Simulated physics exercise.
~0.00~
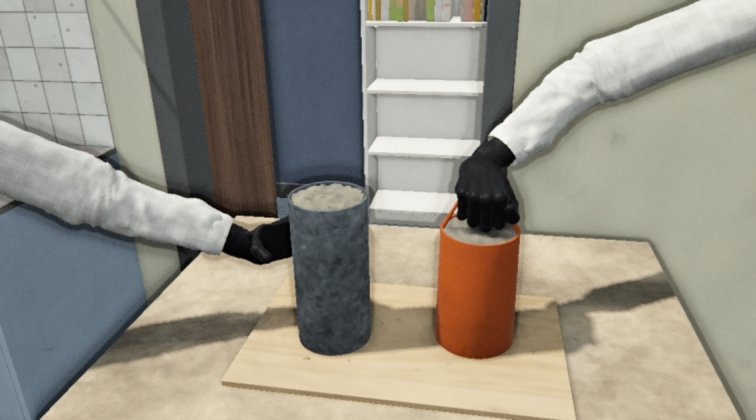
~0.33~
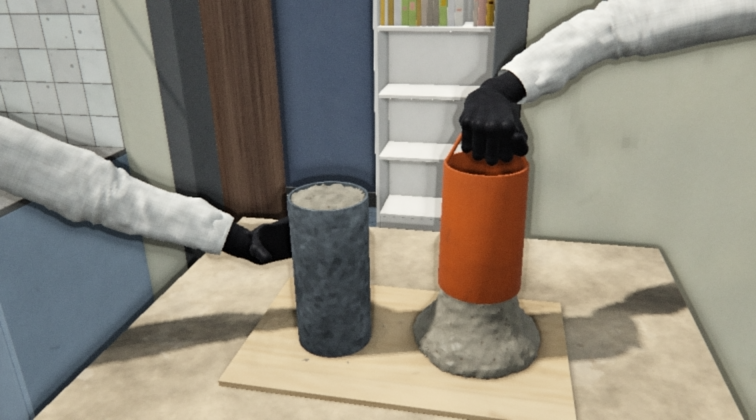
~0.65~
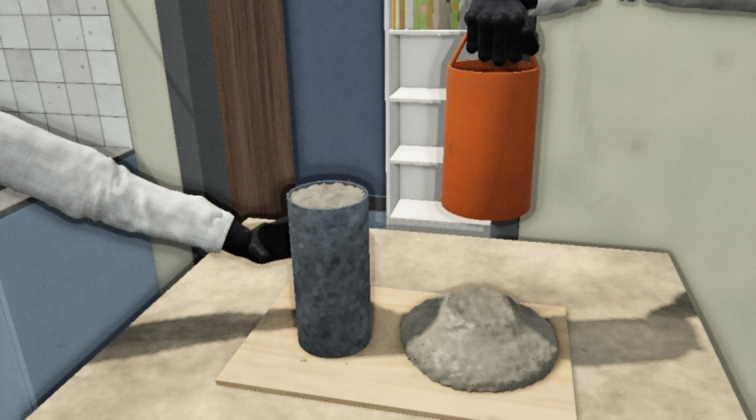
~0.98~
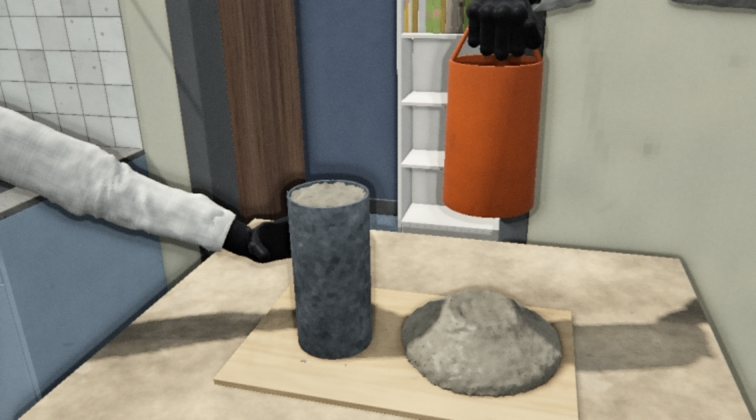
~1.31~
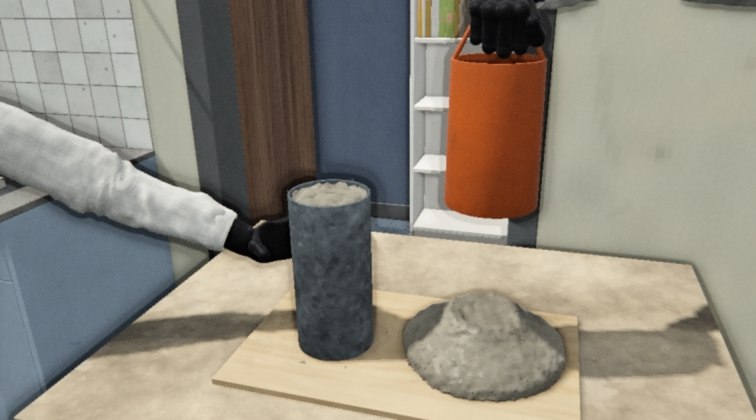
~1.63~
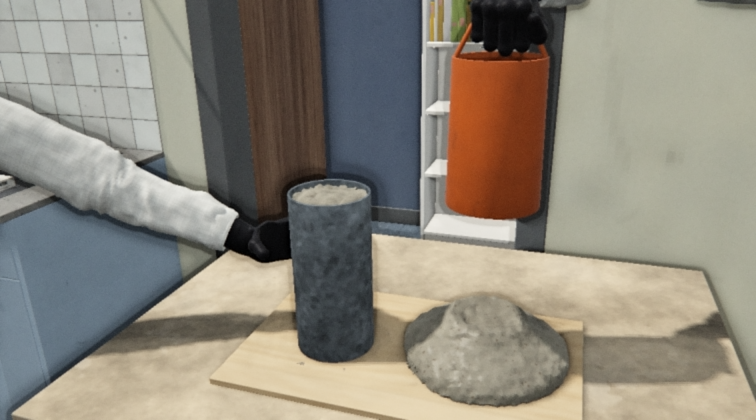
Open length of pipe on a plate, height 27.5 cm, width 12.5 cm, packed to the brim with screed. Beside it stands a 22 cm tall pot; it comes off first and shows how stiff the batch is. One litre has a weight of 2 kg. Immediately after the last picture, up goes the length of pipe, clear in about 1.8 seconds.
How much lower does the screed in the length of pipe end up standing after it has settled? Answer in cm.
It ends up roughly 18 cm lower.
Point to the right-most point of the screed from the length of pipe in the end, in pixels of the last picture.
(421, 343), roughly.
After 2.1 s, the length of pipe is up 6.9 cm; the screed has come down 6.2 cm to 21 cm and is 22 cm wide.
After 2.5 s, the length of pipe is up 16 cm; the screed has come down 18 cm to 9.3 cm and is 30 cm wide.
After 3.0 s, the length of pipe is up 28 cm; the screed has come down 18 cm to 9.2 cm and is 30 cm wide.
After 3.5 s, the length of pipe is clear; the screed has come down 18 cm to 9.2 cm and is 30 cm wide.
After 4.1 s, at rest, the length of pipe is clear; the screed has come down 18 cm to 9.2 cm and is 30 cm wide.
